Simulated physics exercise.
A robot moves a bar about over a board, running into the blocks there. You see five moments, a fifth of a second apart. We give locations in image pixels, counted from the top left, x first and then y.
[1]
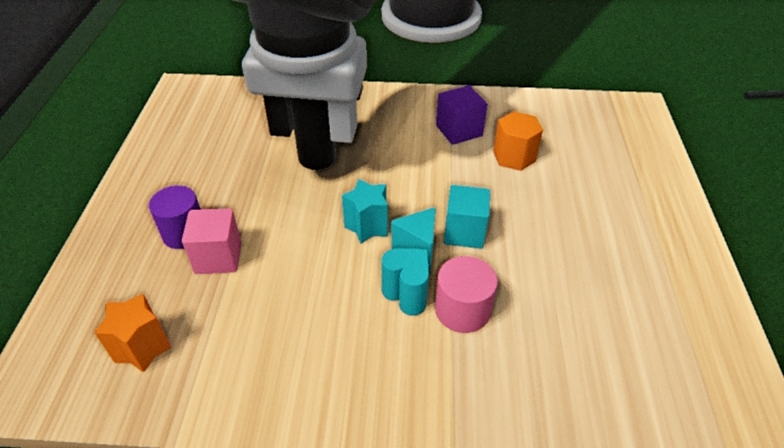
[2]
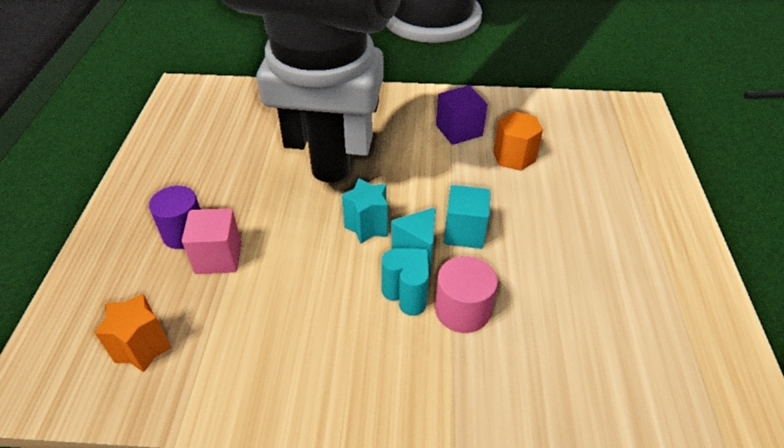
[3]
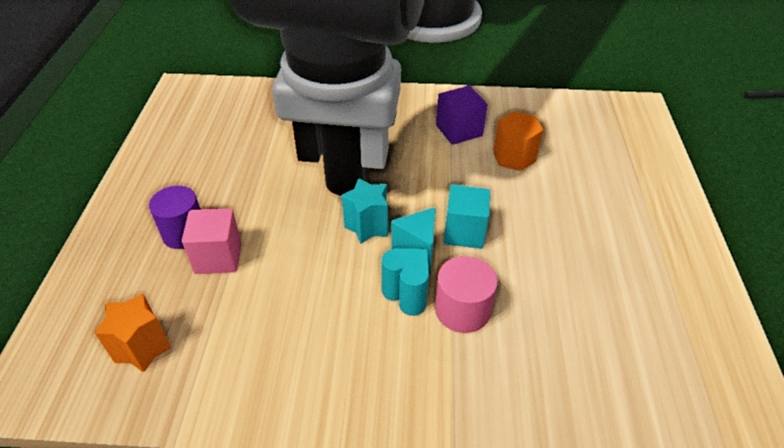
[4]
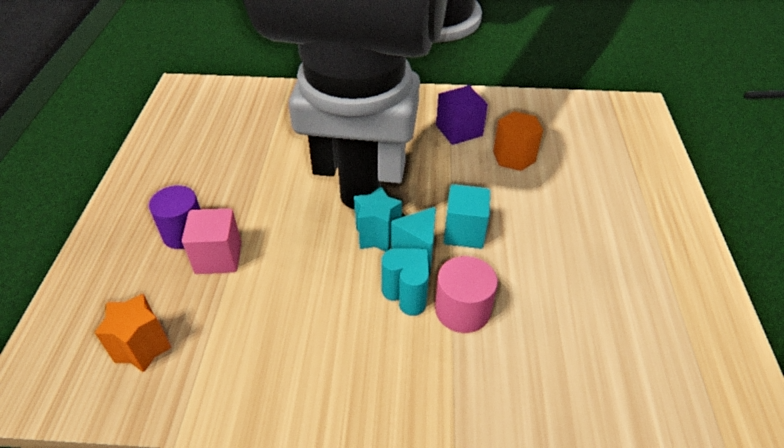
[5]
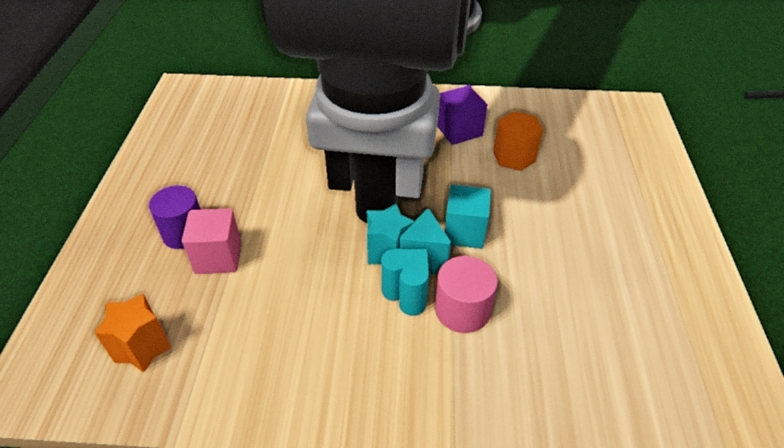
On a pale wooden board with scattered coloured blocks, a robot arm lowers a dark bar near the far edge and moves it gradually nearer and to the right. The bar reaches the turquoise star block and pushes it a short way against the turquoise triangular block, which shifts slightly.
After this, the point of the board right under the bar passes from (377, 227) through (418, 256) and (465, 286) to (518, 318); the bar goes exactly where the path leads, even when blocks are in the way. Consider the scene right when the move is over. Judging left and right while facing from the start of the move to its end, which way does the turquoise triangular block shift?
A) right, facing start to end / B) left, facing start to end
My pick is B.
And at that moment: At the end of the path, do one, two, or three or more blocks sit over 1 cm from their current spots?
The result: Three blocks or more.
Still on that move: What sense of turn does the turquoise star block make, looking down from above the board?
From overhead, the rotation is clockwise.
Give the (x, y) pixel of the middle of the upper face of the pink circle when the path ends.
It comes to (519, 331).
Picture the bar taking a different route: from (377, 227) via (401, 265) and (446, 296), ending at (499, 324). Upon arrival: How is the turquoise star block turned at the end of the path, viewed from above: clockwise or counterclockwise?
The turn is clockwise.
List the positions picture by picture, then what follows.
In the first frame, lower end of the bar (317, 158), tops of blocks, turquoise star block (367, 194), turquoise heart-shaped block (408, 263), turquoise triangular block (419, 223), pink circle (468, 278).
In the second frame, bar (331, 170), blocks as before.
In the third frame, bar (345, 183), blocks as before.
In the fourth frame, bar (361, 196), turquoise star block (377, 204).
In the fifth frame, bar (376, 211), turquoise star block (388, 221), turquoise heart-shaped block (408, 263), turquoise triangular block (426, 229), pink circle (468, 278).
The first path, step by step. One third of the way, bar (419, 240); turquoise star block (416, 254), turned 25° clockwise; turquoise heart-shaped block (416, 293); turquoise triangular block (458, 247), turned 30° anticlockwise; pink circle (474, 282).
Two thirds of the way, bar (468, 271); turquoise star block (428, 268), turned 80° clockwise; turquoise heart-shaped block (411, 303); turquoise triangular block (513, 263); pink circle (493, 299).
At the end, bar (522, 302); turquoise star block (428, 268), turned 80° clockwise; turquoise heart-shaped block (411, 303); turquoise triangular block (567, 280), turned 60° anticlockwise; pink circle (519, 331).
